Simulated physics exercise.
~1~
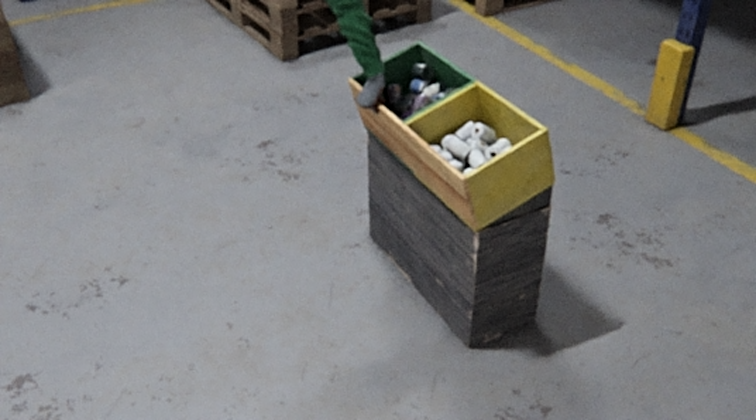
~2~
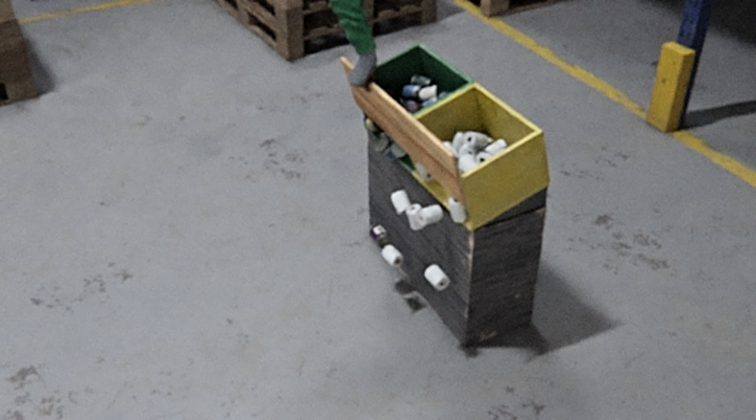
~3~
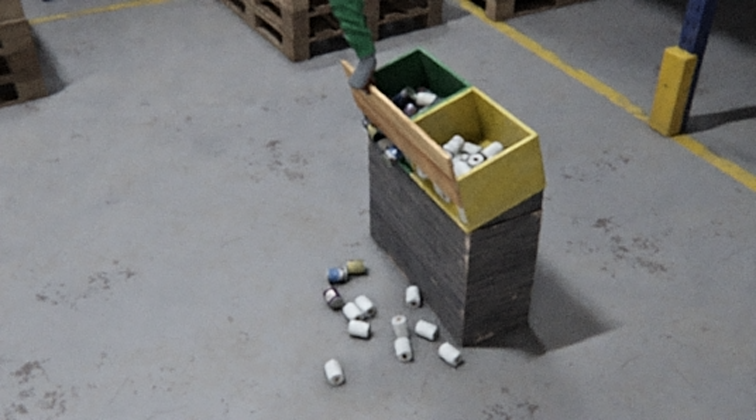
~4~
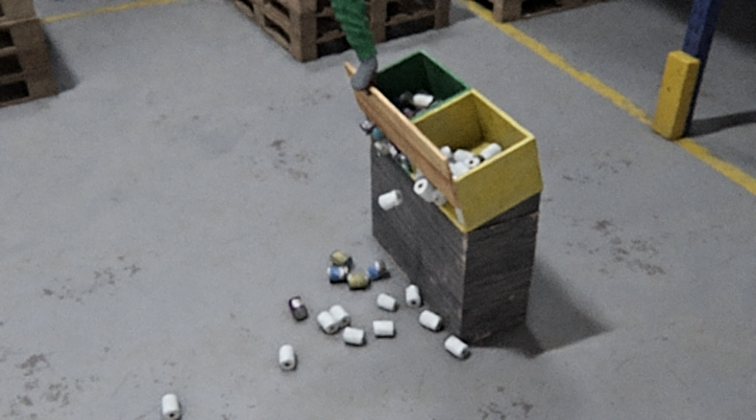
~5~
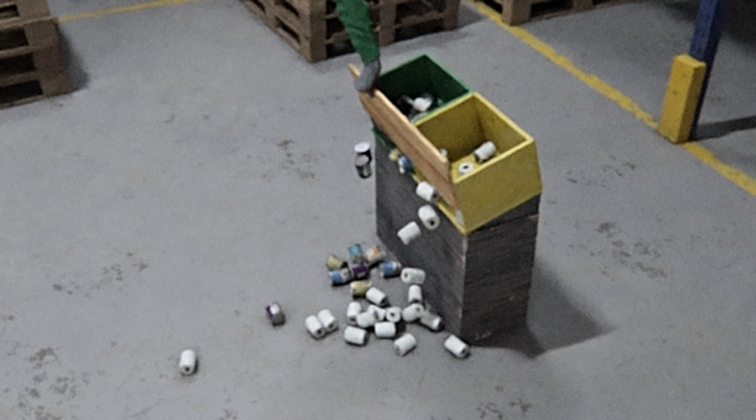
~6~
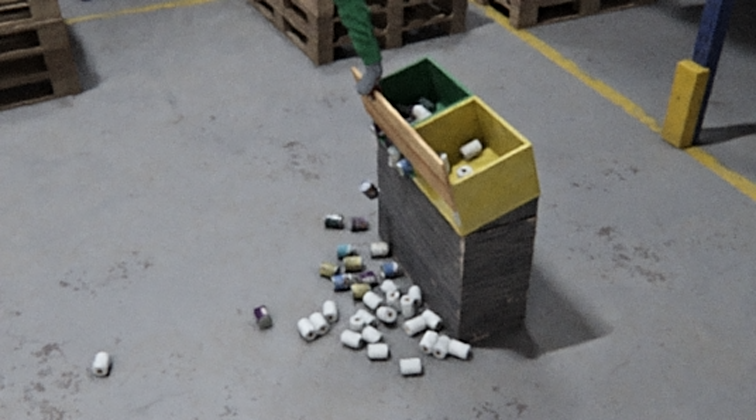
A gloved hand raises a wooden gate, and white rolls and small tins spill onto the floor.
